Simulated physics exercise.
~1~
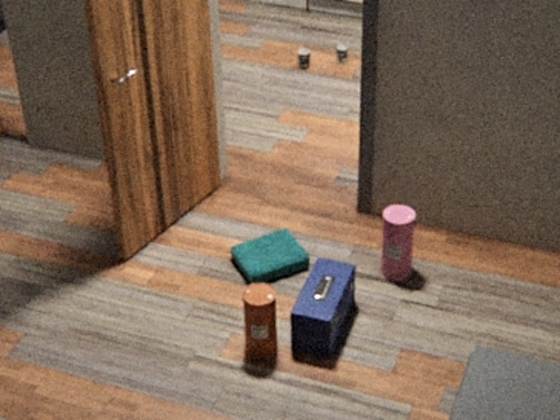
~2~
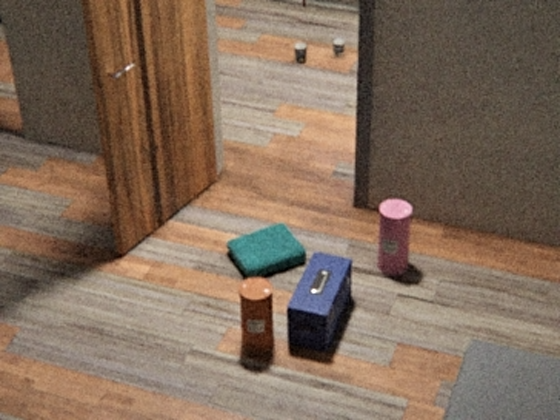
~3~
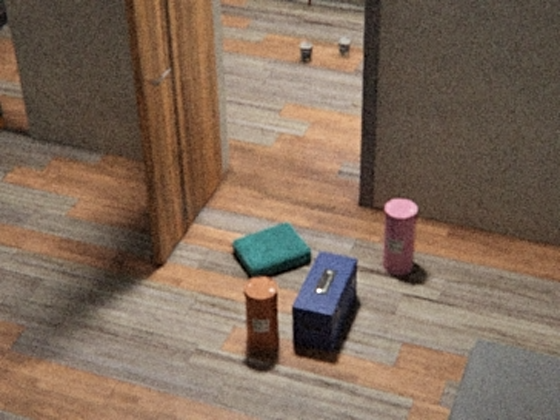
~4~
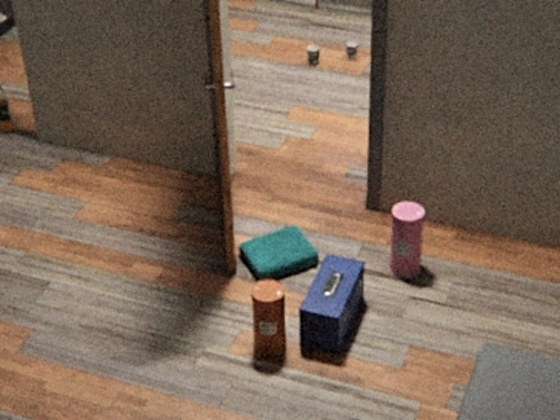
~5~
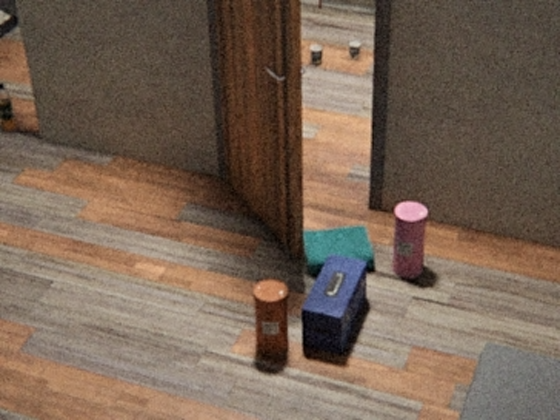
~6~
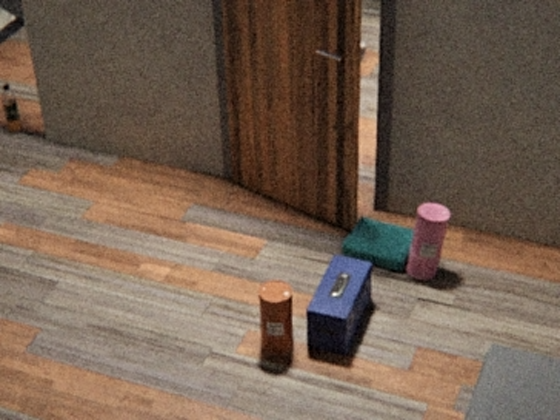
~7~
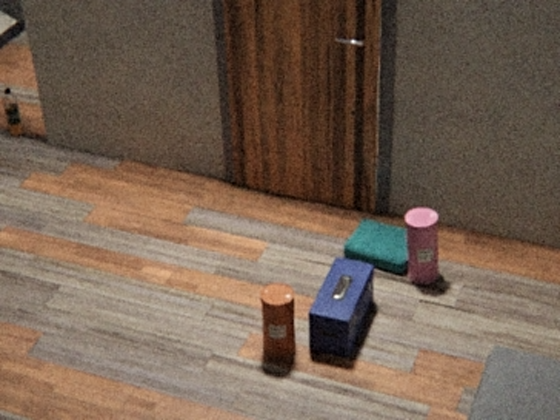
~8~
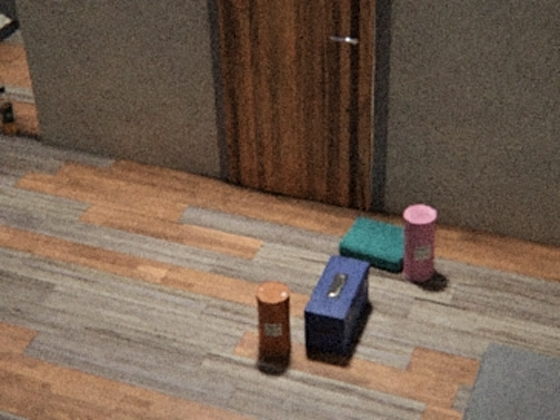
A brown wooden door stands open at the left of a doorway in a grey-walled room with patchy wood-plank flooring, seen from above by a slightly swaying camera. In front of the opening lie a turquoise cushion, a blue toolbox, an orange canister and, to the right, an upright pink canister. The door swings to the right, towards its frame, with nobody in view. It meets the cushion and slides it right, up to the pink canister, which shifts slightly but stays standing. The door closes fully, with the toolbox and orange canister still in their places.
